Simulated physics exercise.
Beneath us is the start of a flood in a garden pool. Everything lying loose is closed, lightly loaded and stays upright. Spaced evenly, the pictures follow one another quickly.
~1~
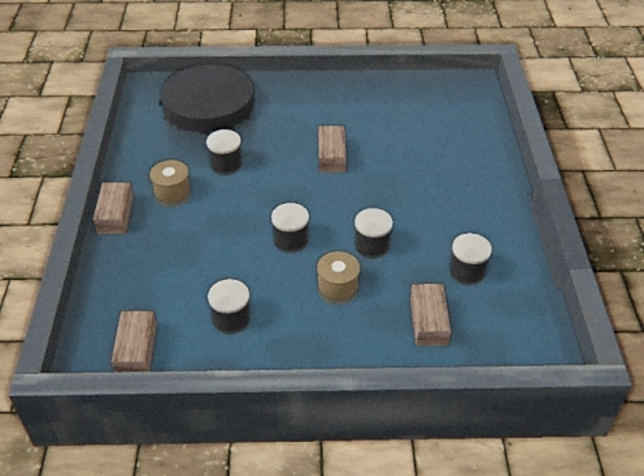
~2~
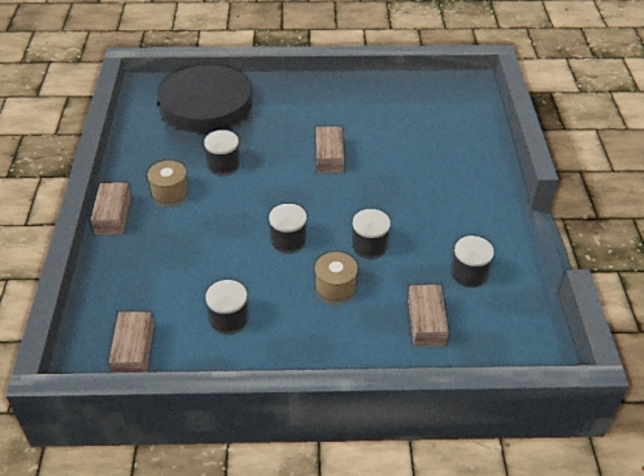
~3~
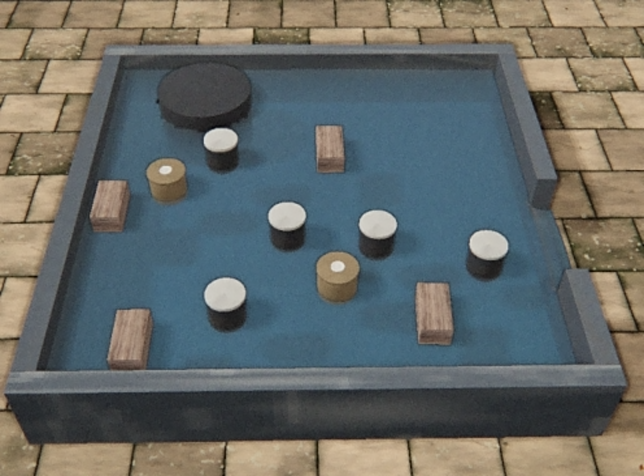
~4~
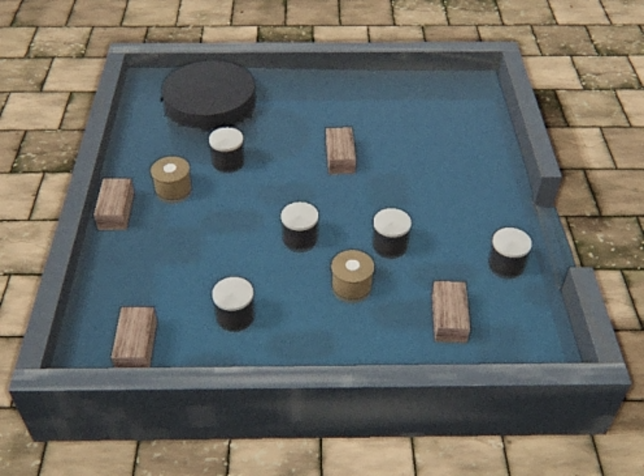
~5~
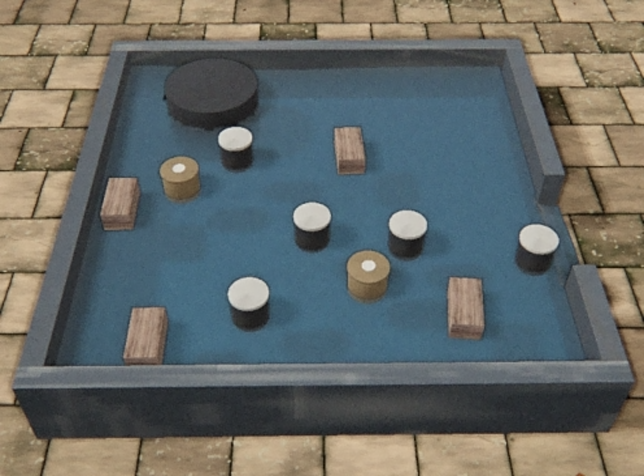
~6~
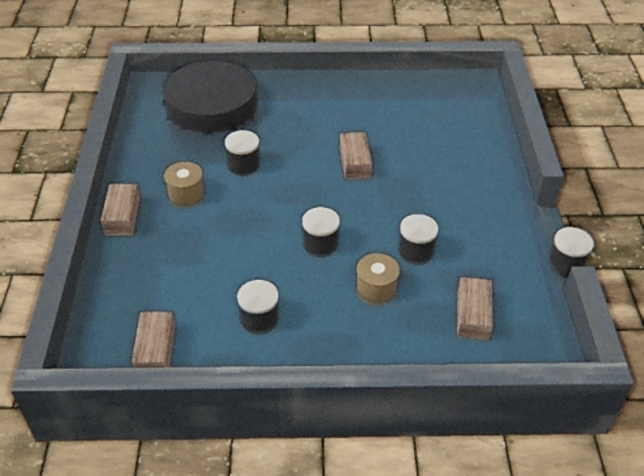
Walled blue garden pool opening at a gap on the right, floating pails and blocks drifting rightward, one white-topped pail entering the gap.
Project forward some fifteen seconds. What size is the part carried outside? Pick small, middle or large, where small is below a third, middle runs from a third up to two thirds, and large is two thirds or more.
Middle.
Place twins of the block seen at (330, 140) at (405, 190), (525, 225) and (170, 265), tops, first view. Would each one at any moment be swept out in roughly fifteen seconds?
Exits, exits, remains.
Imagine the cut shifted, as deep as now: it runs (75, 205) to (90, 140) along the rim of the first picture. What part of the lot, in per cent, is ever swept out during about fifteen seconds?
I'd put it at 50 %.
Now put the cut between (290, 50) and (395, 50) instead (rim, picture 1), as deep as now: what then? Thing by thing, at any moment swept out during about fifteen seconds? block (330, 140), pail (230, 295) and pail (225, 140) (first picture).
Taken in that order, the answers are swept away, not lost, swept away.
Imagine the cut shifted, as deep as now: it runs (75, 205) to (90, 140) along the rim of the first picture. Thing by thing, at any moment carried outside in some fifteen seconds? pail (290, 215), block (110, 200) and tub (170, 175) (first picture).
First escapes, second escapes, third escapes.
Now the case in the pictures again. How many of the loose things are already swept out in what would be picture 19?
That comes to 3.
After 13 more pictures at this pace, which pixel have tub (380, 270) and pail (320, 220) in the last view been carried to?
Approximately (485, 262), then (394, 232).
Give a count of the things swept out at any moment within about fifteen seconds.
My tally gives 6.
A moment on, 1 of 11 are out; 10 afloat.
Next, 3 of 11 are out; 8 afloat.
Later, 4 of 11 are out; 7 afloat.
In the end, 6 of 11 are out; 5 afloat.
